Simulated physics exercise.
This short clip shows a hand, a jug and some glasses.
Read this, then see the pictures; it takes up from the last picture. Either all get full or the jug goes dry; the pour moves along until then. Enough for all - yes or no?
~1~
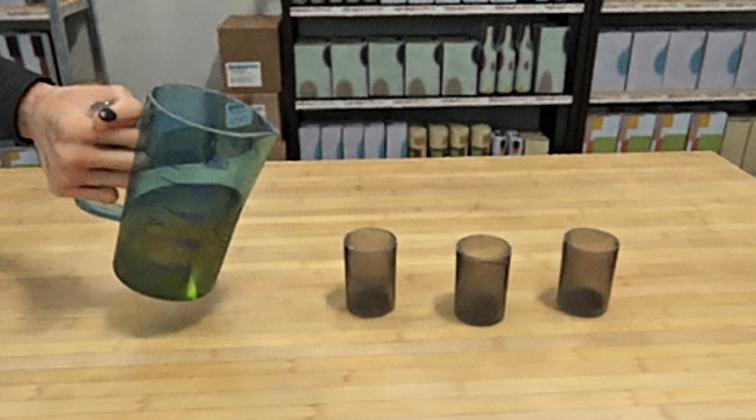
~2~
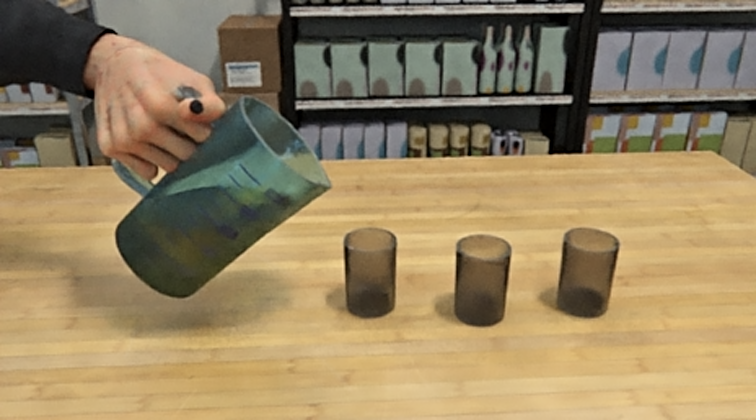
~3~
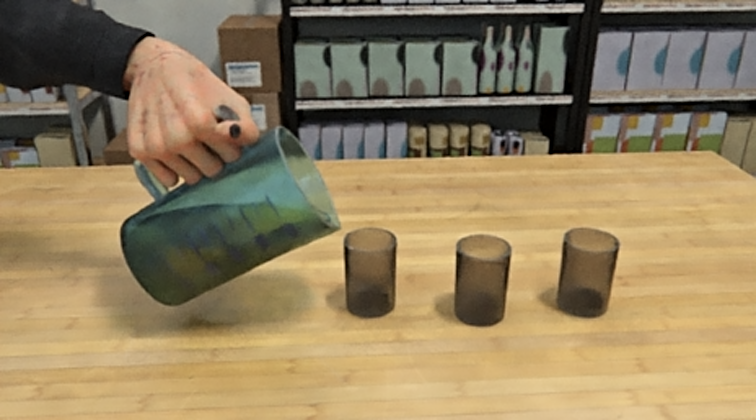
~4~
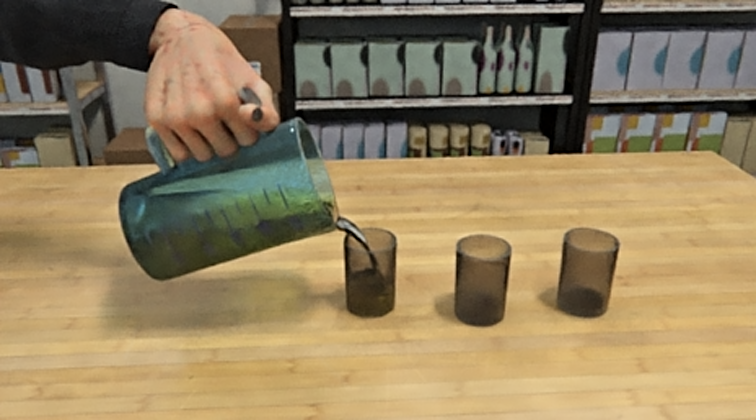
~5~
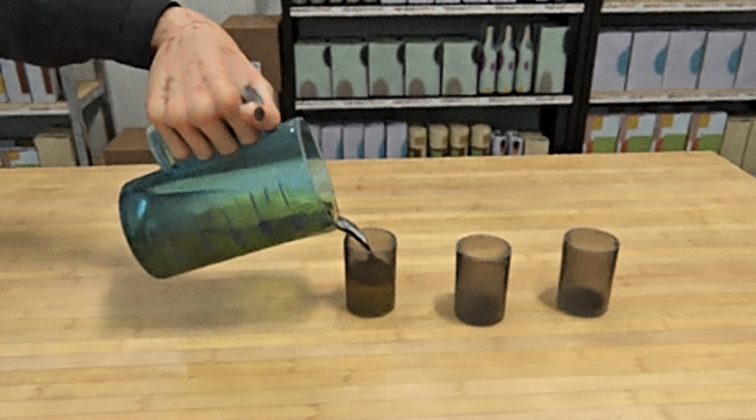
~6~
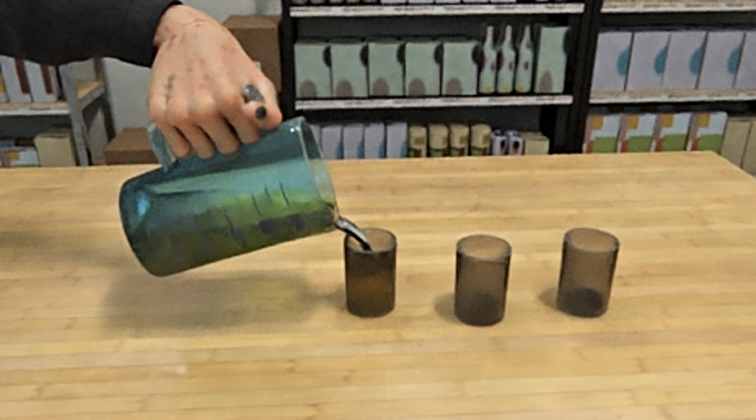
Yes.
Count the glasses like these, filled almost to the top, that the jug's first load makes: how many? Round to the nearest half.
Count: Around 5.0 of them.
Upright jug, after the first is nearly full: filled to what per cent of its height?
Roughly 35 %.
Soon after, the first is about three quarters full.
Later, the first is done and the jug has about three quarters of its load.
In the end, all three are full and about a third of the apple juice is over.
